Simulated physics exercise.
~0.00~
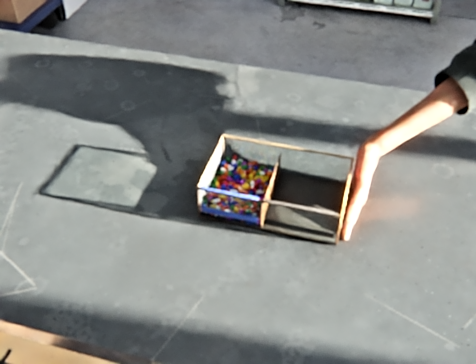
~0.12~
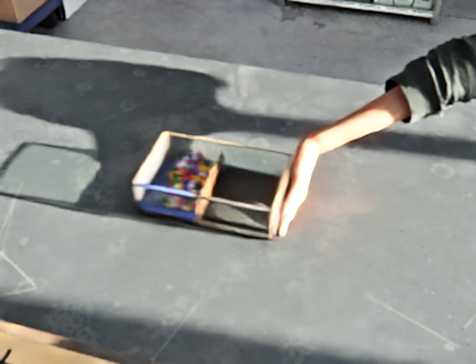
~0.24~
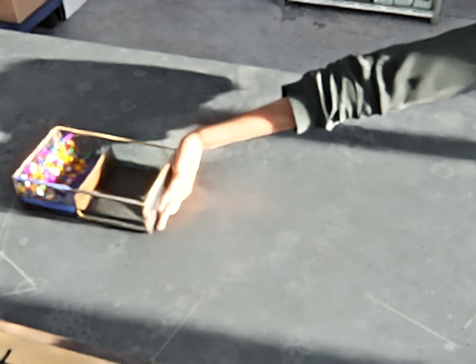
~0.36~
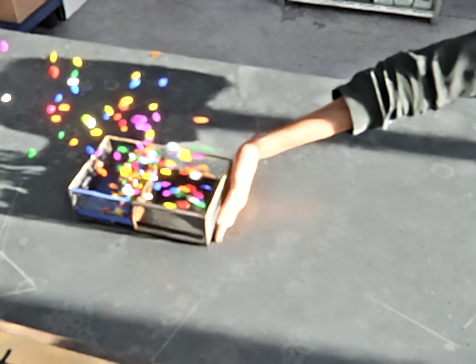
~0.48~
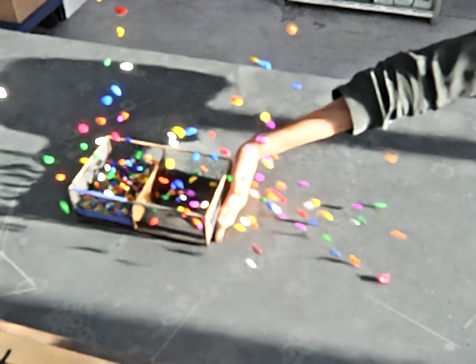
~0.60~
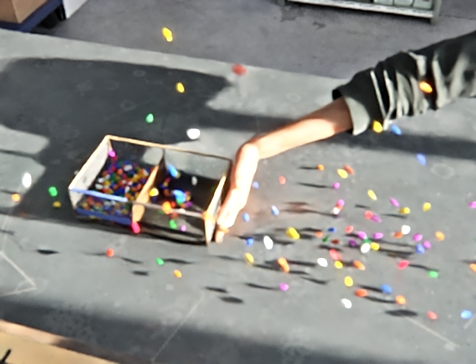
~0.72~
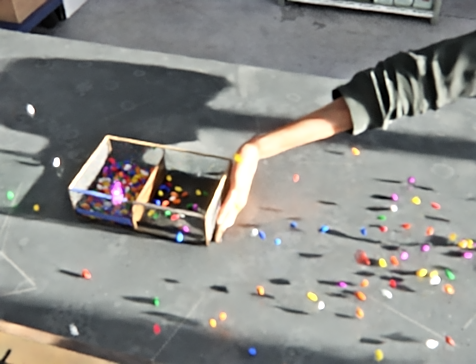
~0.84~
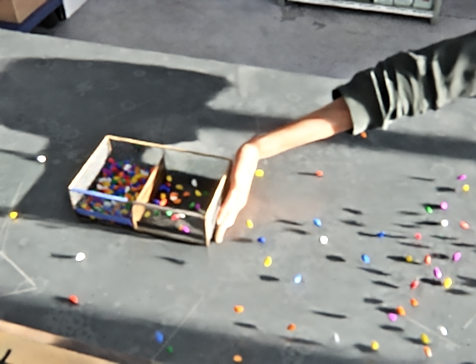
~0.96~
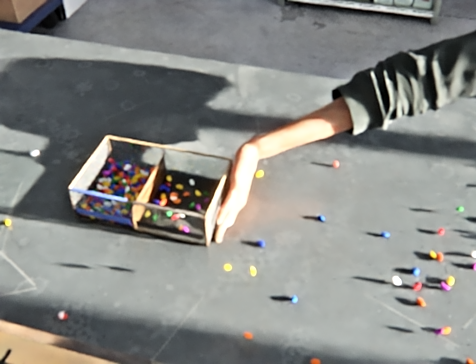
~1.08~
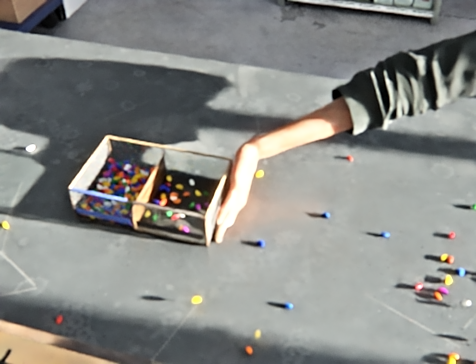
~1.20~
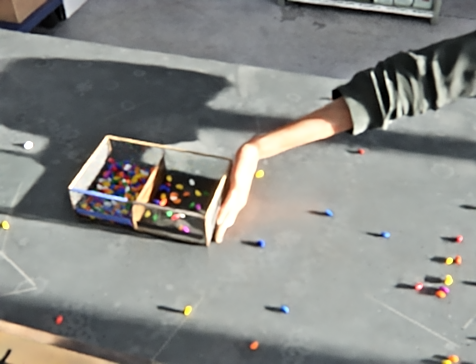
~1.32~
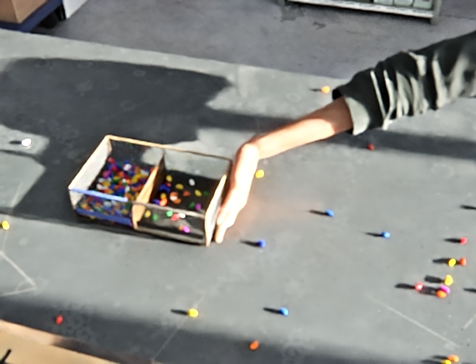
We see a hand slide a two-compartment tray of colourful jelly beans left across a grey surface, then jerk it back right, flinging many beans into the air; they scatter around, with some landing in the empty compartment and most remaining in the blue one.
